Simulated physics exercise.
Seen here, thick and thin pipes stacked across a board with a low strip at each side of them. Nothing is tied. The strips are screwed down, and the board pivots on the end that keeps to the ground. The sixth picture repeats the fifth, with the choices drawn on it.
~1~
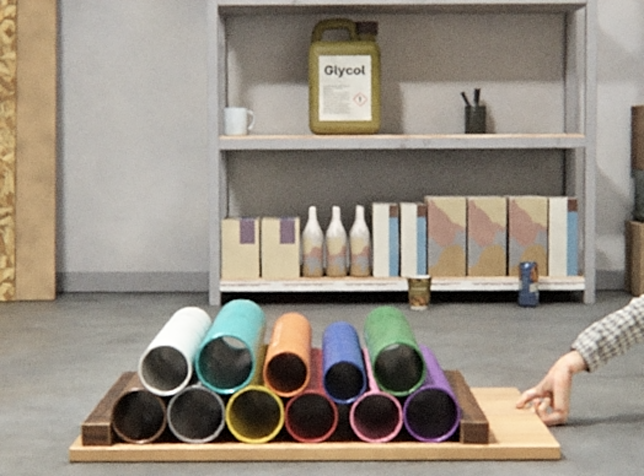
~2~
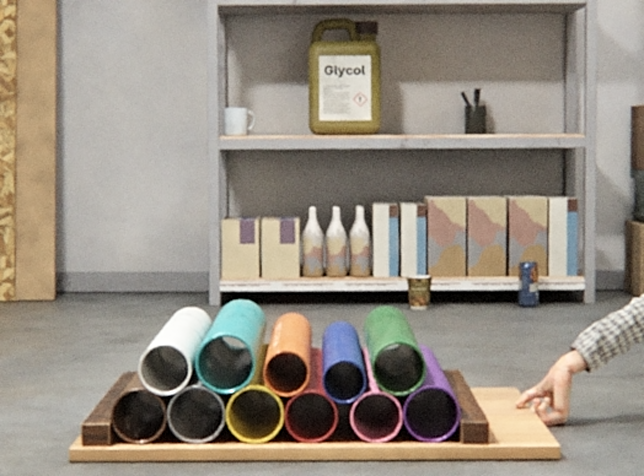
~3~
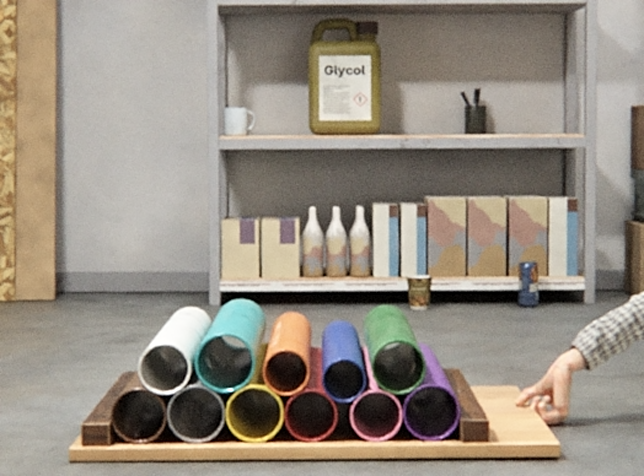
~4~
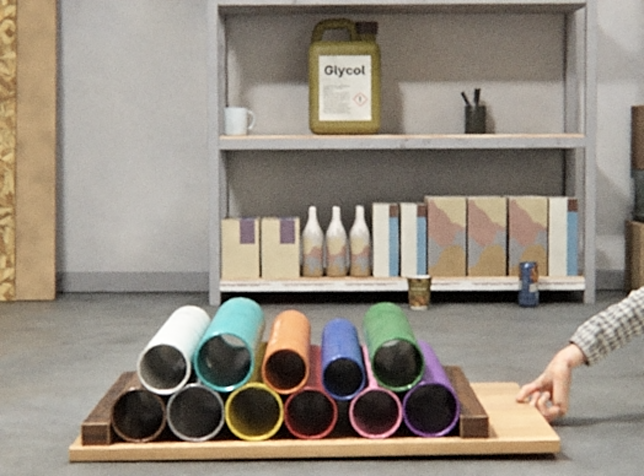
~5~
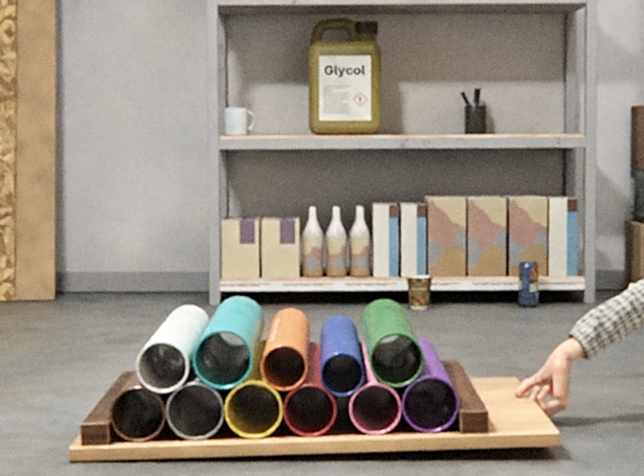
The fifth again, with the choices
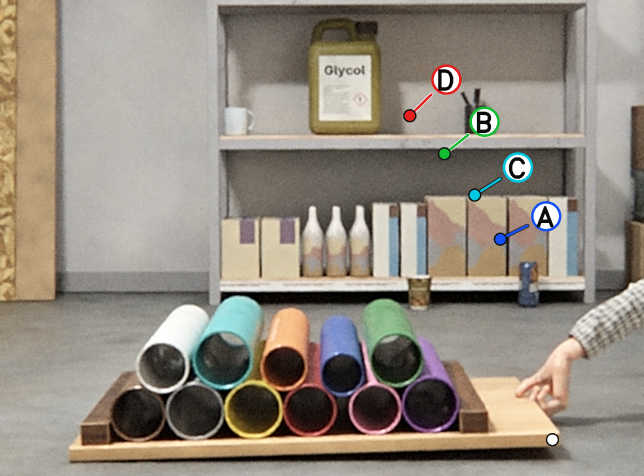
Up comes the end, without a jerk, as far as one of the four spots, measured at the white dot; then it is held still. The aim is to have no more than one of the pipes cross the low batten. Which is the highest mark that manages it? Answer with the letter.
The last mark within the limit is A.
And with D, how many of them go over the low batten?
At D the number is five.
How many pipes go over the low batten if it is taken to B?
At B the number is five.
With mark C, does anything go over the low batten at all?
At C: Yes.
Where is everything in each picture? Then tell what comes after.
The first frame shows board (315, 411); brown pipe (139, 417); grey pipe (196, 415).
The second frame shows grey pipe (196, 415); yellow pipe (255, 415).
The third frame shows board (315, 409); pink pipe (377, 415); purple pipe (432, 412); turquoise pipe (225, 363).
The fourth frame shows board (315, 407); brown pipe (139, 415); grey pipe (196, 413).
The fifth frame shows board (315, 405); brown pipe (138, 414); grey pipe (195, 411).
On the marked copy, A at (500, 239); B at (445, 154); C at (475, 195); D at (410, 116); the white dot at (553, 440).
Taking A. A third of the way, board at 16°.
Two thirds of the way, board at 26°.
When it is over, board at 26°, none over the low batten.
As for the rest, B five over the low batten; C five over the low batten; D five over the low batten.
